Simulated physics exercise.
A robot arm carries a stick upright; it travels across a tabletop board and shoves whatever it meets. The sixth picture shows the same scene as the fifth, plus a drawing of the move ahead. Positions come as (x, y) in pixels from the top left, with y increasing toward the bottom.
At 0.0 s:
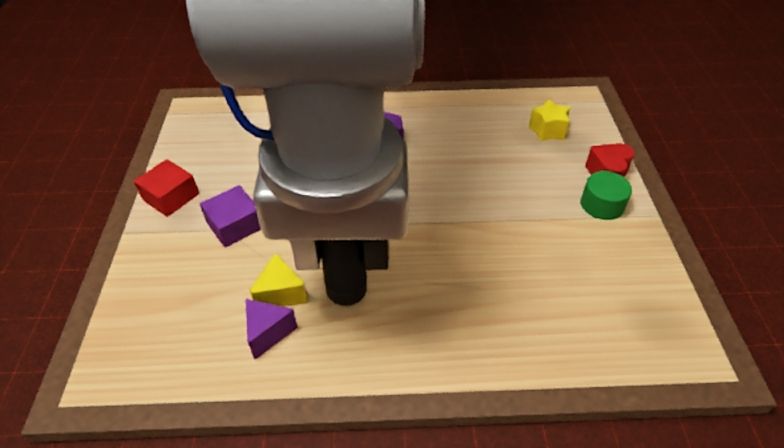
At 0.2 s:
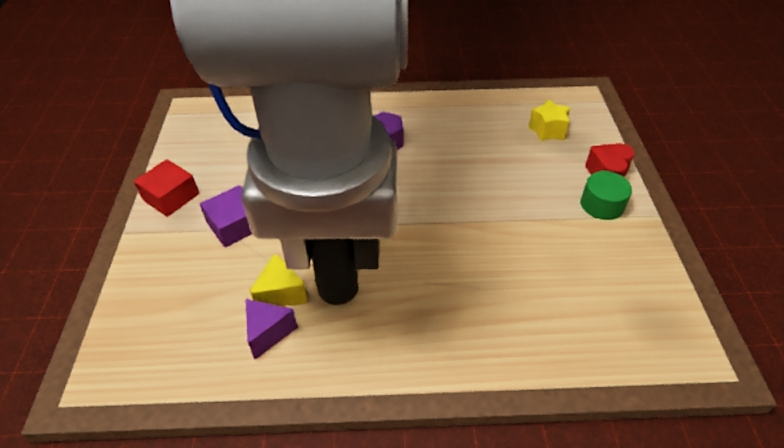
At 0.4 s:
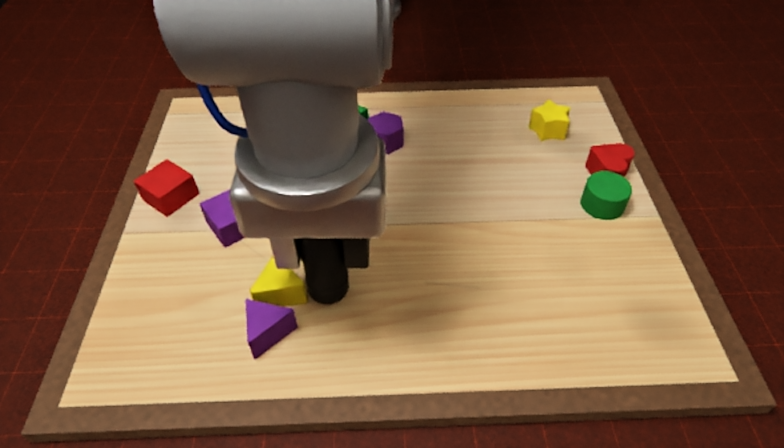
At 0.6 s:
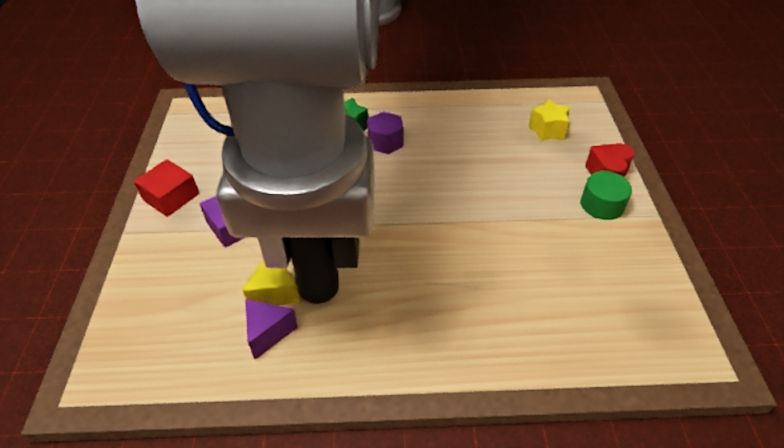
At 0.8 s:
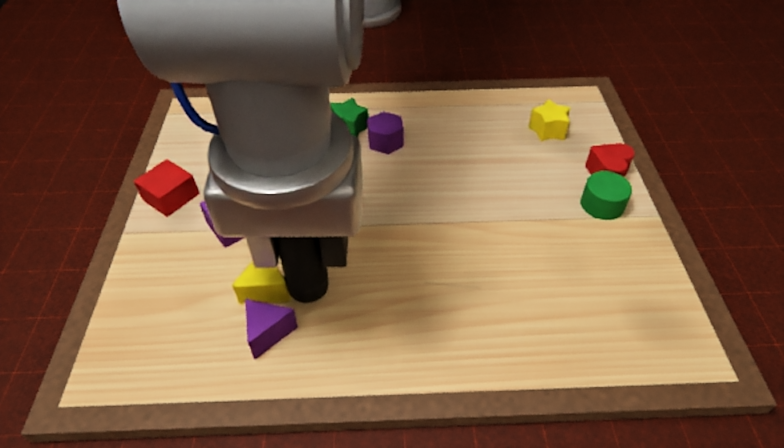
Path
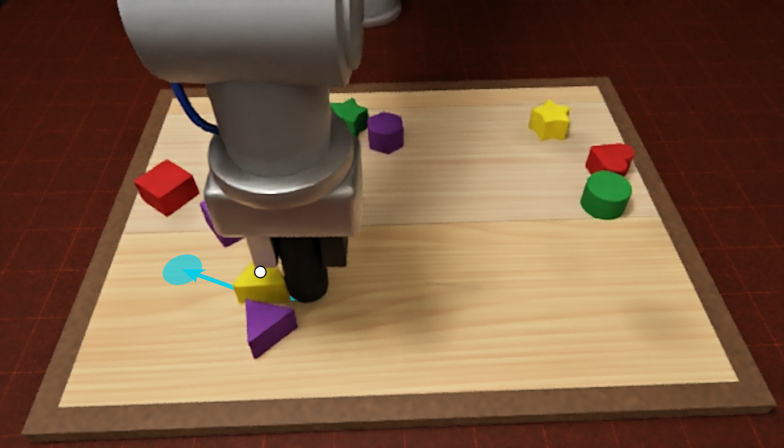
A bulky grey-and-white robot arm with a black stick at its lower end stands over a pale wooden board with a brown border, seen from above at a fixed angle. Red and purple cubes lie left, yellow and purple triangular blocks near the stick, and a yellow star, red piece and green cylinder right. The arm slides slowly left, uncovering green and purple blocks behind, and its stick nudges the yellow triangle slightly left.
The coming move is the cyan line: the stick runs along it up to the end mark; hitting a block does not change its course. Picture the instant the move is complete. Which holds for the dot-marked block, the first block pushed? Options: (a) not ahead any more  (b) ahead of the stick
Letter b.
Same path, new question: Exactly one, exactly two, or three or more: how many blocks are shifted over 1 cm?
Count: One.
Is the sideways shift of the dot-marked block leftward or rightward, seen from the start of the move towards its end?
It slides rightward.
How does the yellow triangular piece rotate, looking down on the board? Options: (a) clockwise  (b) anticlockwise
That would be a.
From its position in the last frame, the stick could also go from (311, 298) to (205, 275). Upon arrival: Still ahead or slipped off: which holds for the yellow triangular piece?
My answer is that the yellow triangular piece is still ahead.
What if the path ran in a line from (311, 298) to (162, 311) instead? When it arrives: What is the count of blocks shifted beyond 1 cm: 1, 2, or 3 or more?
It should be one.
Drawn move, from (311, 298) via (242, 290), ending at (182, 269); the dot is on the yellow triangular piece.
On the path given first. One third of the way, stick at (260, 284); yellow triangular piece at (229, 261), turned 50° clockwise.
Two thirds of the way, stick at (216, 272); yellow triangular piece at (195, 243), turned 90° clockwise.
At the end, stick at (177, 258); yellow triangular piece at (167, 226), turned 115° clockwise; purple triangular piece still.
